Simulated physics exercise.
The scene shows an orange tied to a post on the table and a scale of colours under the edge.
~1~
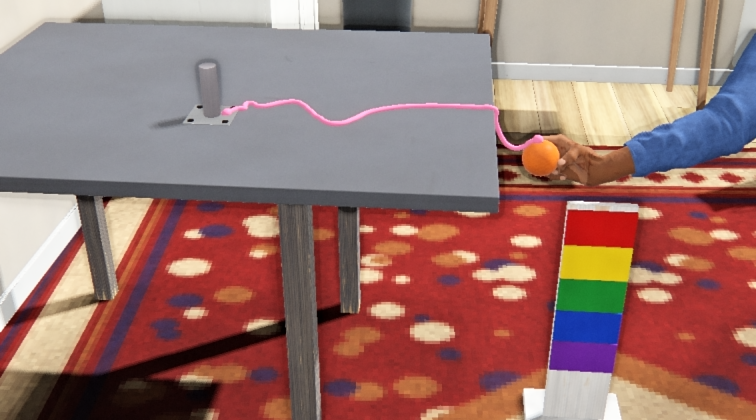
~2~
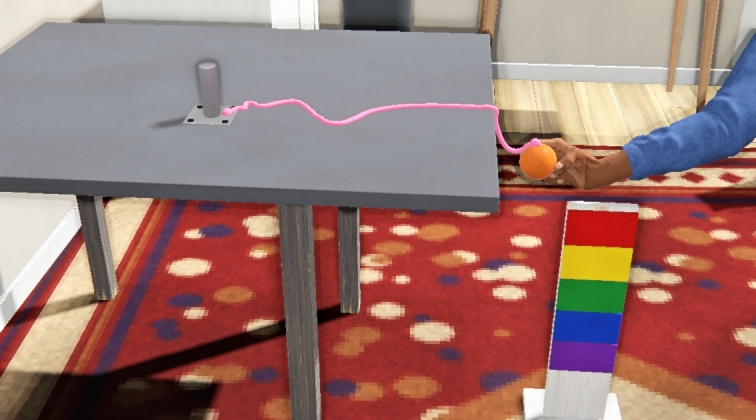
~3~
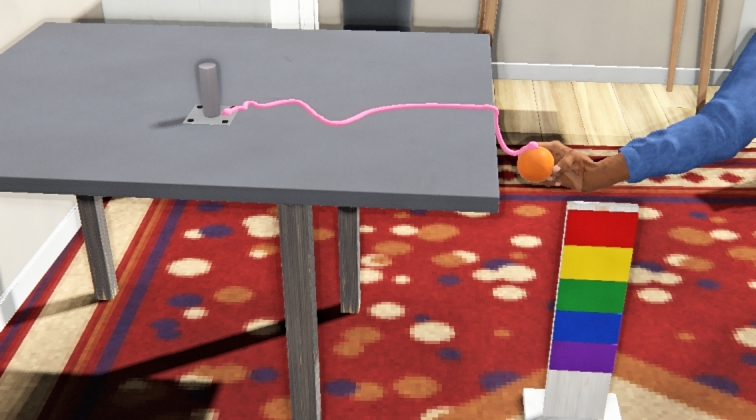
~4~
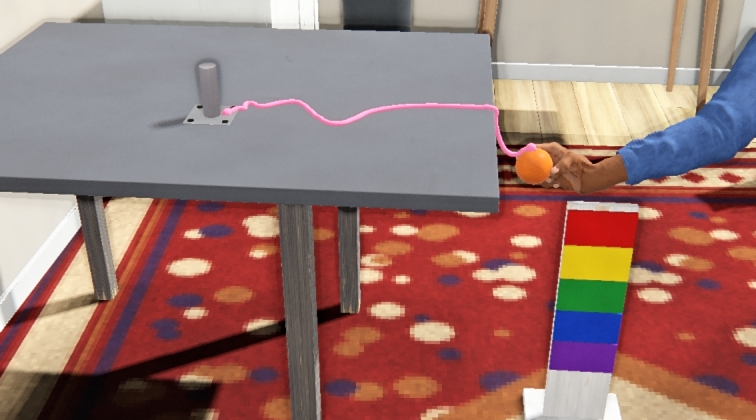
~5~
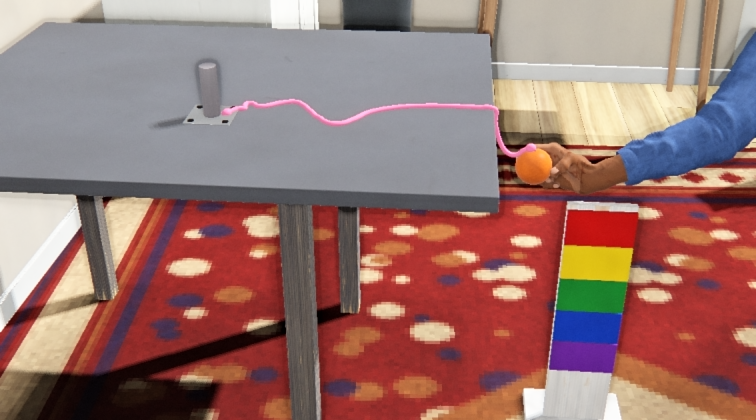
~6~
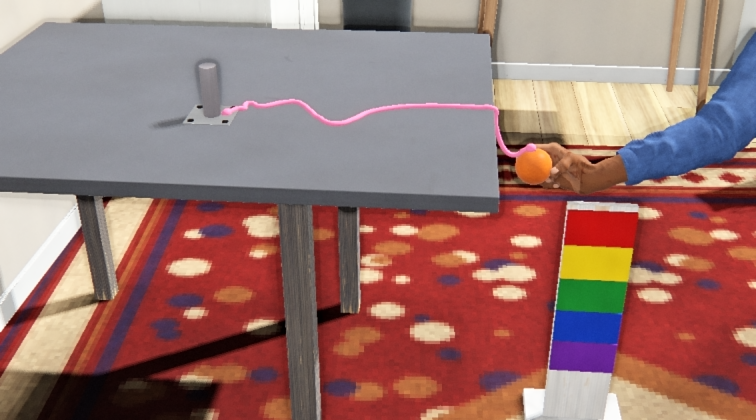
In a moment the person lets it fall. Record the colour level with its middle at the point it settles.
Colour at middle: Yellow.
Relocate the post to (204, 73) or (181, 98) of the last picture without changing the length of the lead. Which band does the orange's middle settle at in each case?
In turn, red and then red.
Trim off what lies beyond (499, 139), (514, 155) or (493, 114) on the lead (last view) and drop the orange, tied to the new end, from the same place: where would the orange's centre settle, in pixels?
In order, it comes to rest around (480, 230), (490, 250) and (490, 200).
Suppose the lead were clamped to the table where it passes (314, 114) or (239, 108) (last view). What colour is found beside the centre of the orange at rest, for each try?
Red, then yellow.
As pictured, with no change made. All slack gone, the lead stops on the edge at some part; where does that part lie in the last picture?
You'll find it somewhere around (423, 106).
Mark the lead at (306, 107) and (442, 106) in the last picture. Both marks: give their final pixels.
About (335, 115), and the other about (494, 137).
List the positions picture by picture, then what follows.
In the first frame, orange (541, 158); red (601, 230); yellow (596, 264); green (592, 297); blue (587, 328); purple (583, 358).
In the second frame, orange (538, 162); lead through (247, 104) (306, 107) (355, 119) (417, 106) (493, 112).
In the third frame, orange (536, 164).
In the fourth frame, orange (534, 166); lead through (247, 104) (306, 107) (355, 119) (417, 106) (493, 112).
In the fifth frame, orange (534, 167).
In the sixth frame, orange (534, 167); lead through (247, 104) (306, 107) (355, 119) (417, 106) (493, 112).
Early on, orange near (482, 250); level with yellow.
Midway, orange near (499, 262); level with yellow.
Finally, orange near (491, 264); level with yellow. The yellow one.
